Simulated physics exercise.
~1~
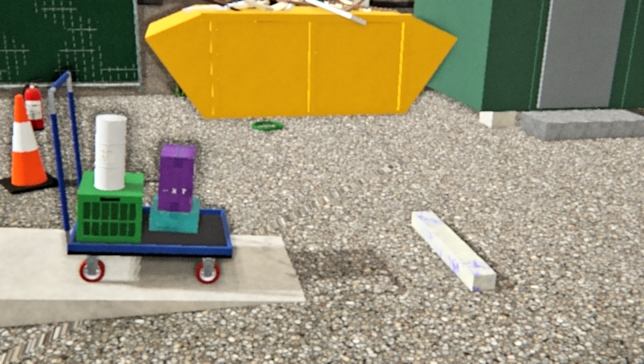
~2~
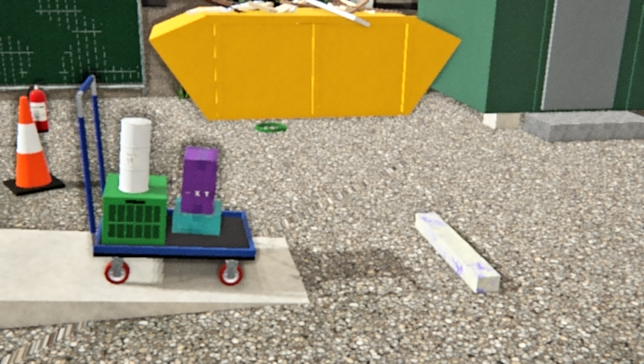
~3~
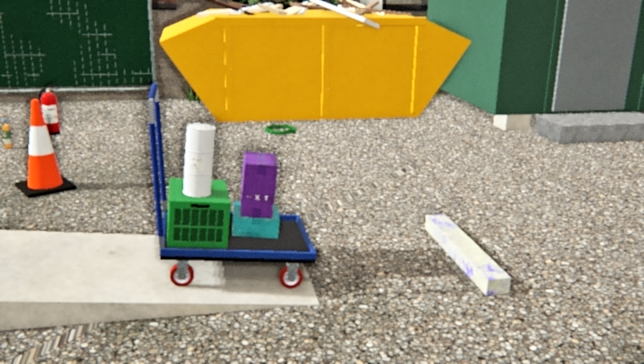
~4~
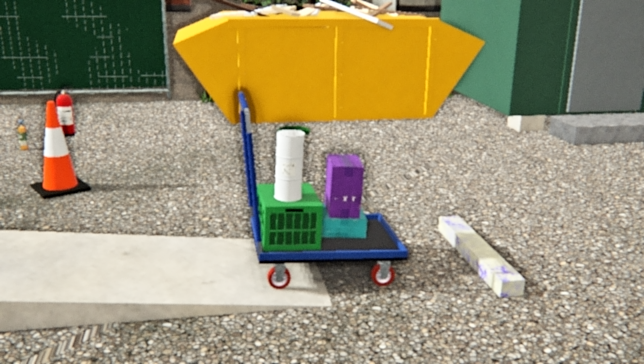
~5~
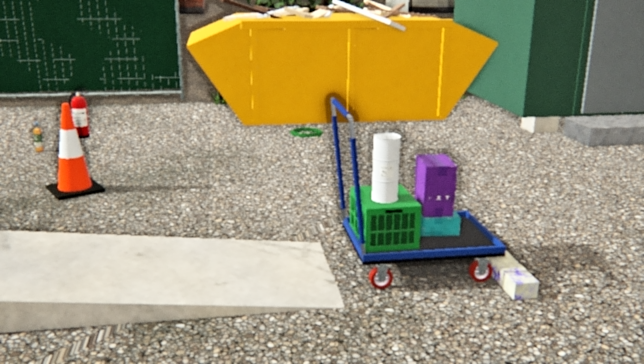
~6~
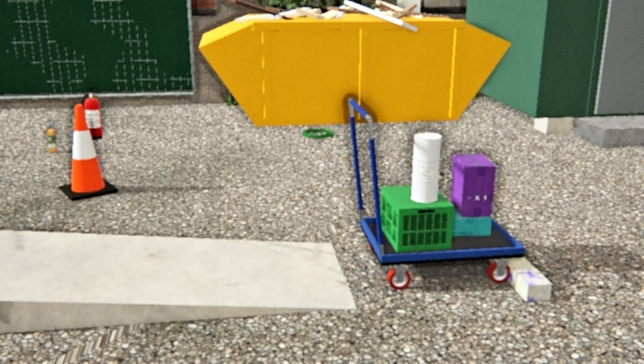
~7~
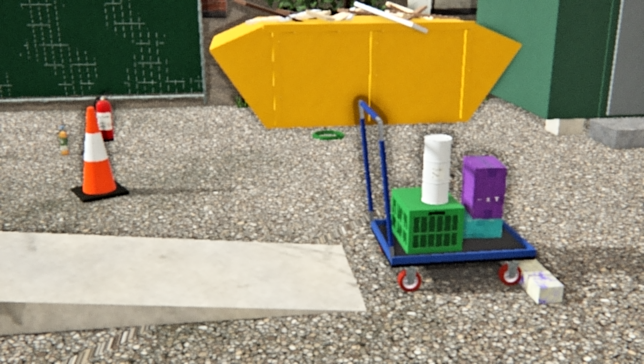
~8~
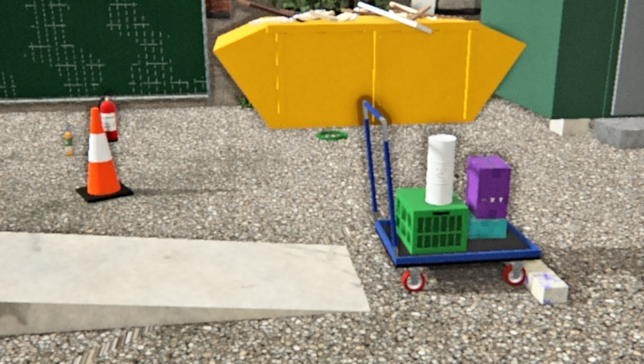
A blue trolley carrying a green crate, a white canister, a turquoise parcel and a purple box rolled right, down off a low ramp and across the gravel, then stopped against a pale kerb with the canister and purple box still upright.
